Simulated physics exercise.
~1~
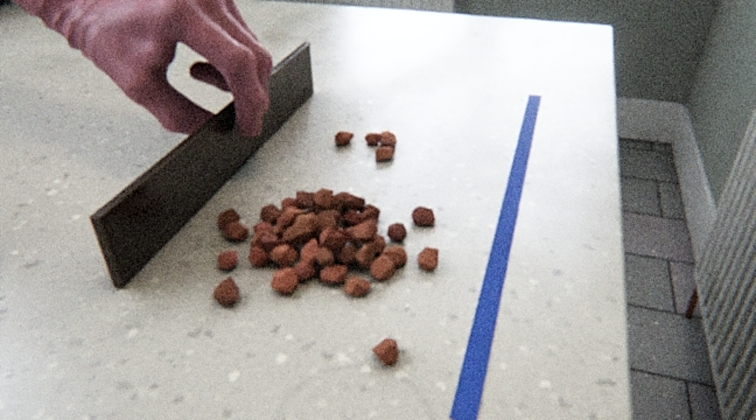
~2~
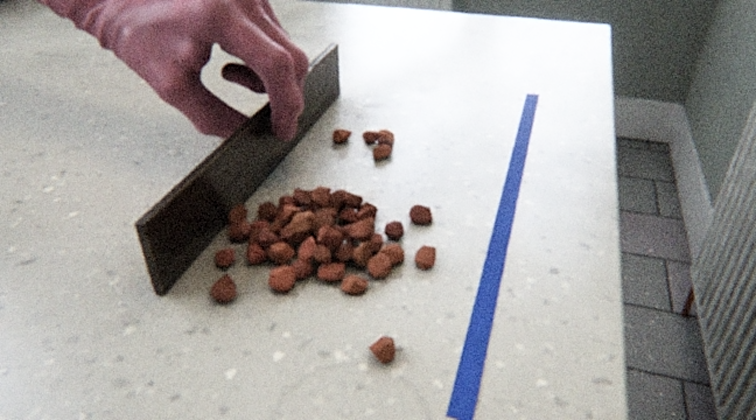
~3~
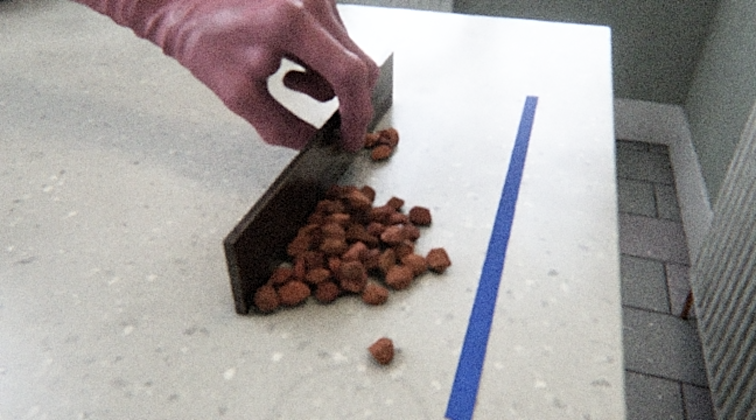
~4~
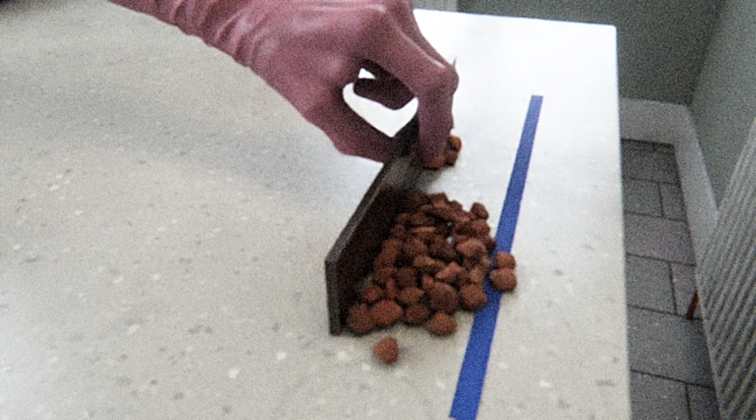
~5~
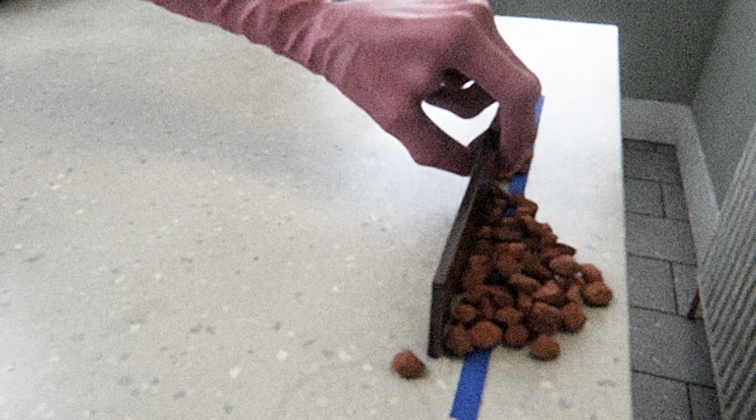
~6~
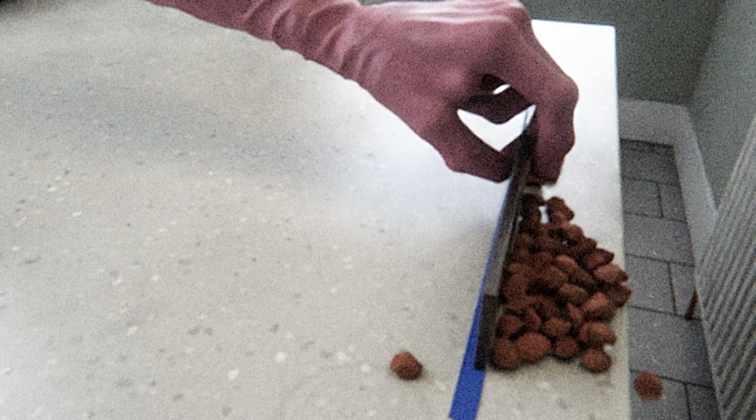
The clip shows a hand sweeping an upright dark strip of wood rightward across a pale speckled table, pushing a larger pile and a small cluster of reddish-brown pieces towards the edge, until it stops at the blue tape with a stray piece falling off and one left behind on the table.
